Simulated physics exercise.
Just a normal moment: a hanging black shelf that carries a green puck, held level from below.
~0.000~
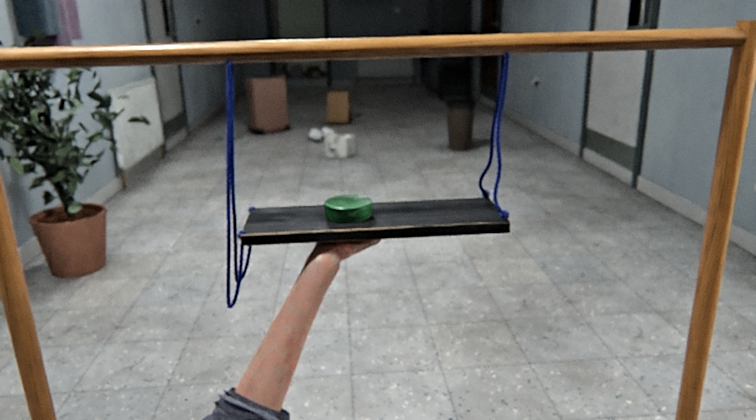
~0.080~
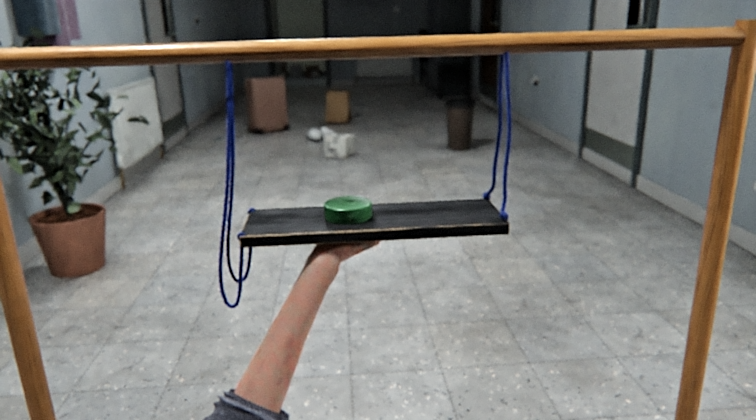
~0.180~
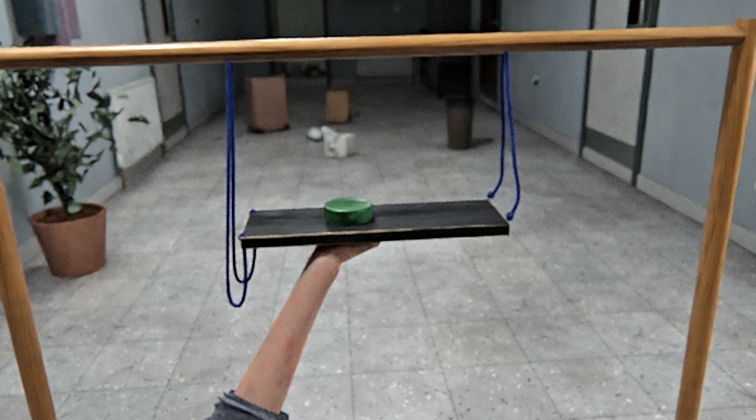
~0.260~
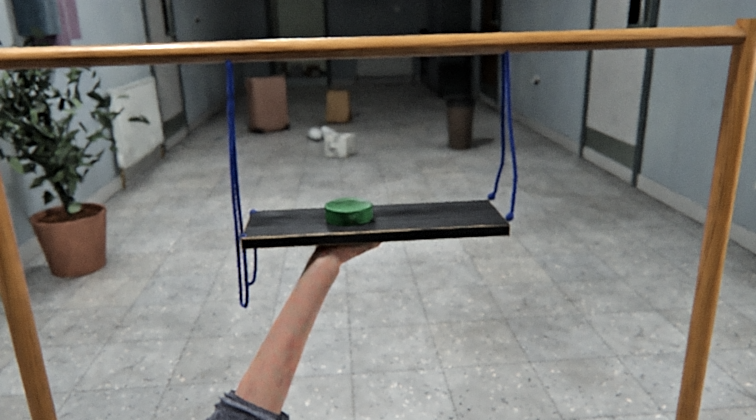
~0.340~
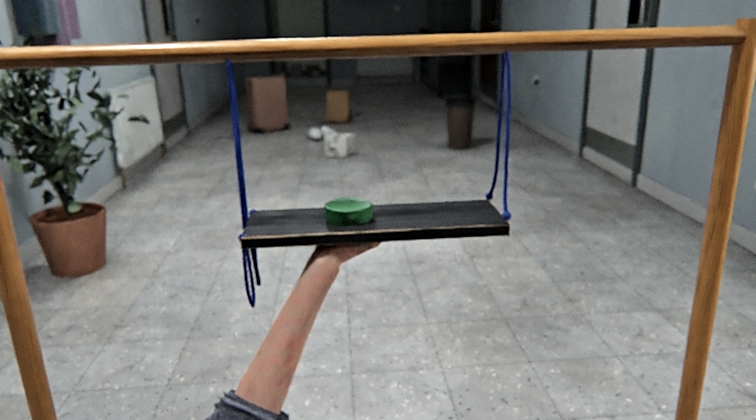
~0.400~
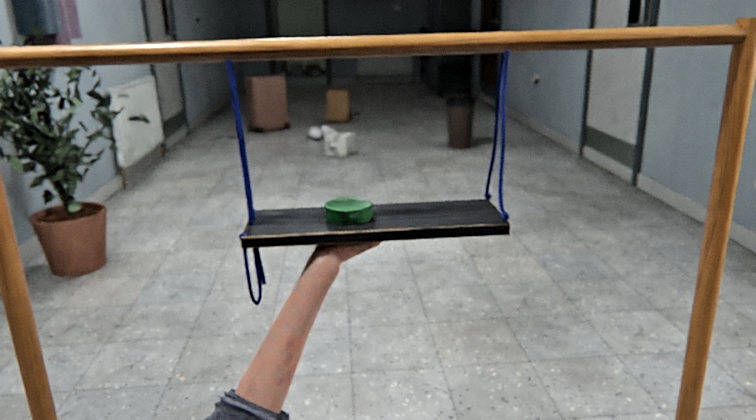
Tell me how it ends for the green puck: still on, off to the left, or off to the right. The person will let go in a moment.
It ends up off to the left.
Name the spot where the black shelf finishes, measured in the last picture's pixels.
Its centre ends up at (408, 289).
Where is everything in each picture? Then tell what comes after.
In the first frame, green puck (349, 208); black shelf (377, 234).
In the second frame, green puck (348, 210).
In the third frame, green puck (348, 211).
In the fourth frame, green puck (349, 211); black shelf (377, 237).
In the fifth frame, green puck (349, 211).
In the sixth frame, green puck (349, 211); black shelf (377, 237); left shoelaces slack, hanging in a loop; right shoelaces almost straight.
By 1.20 s, board tipped 36° down to the left; puck on the floor.
By 1.82 s, board tipped 39° down to the left; puck on the floor.
When it is over, board tipped 39° down to the left; puck on the floor. The green puck slides off to the left.
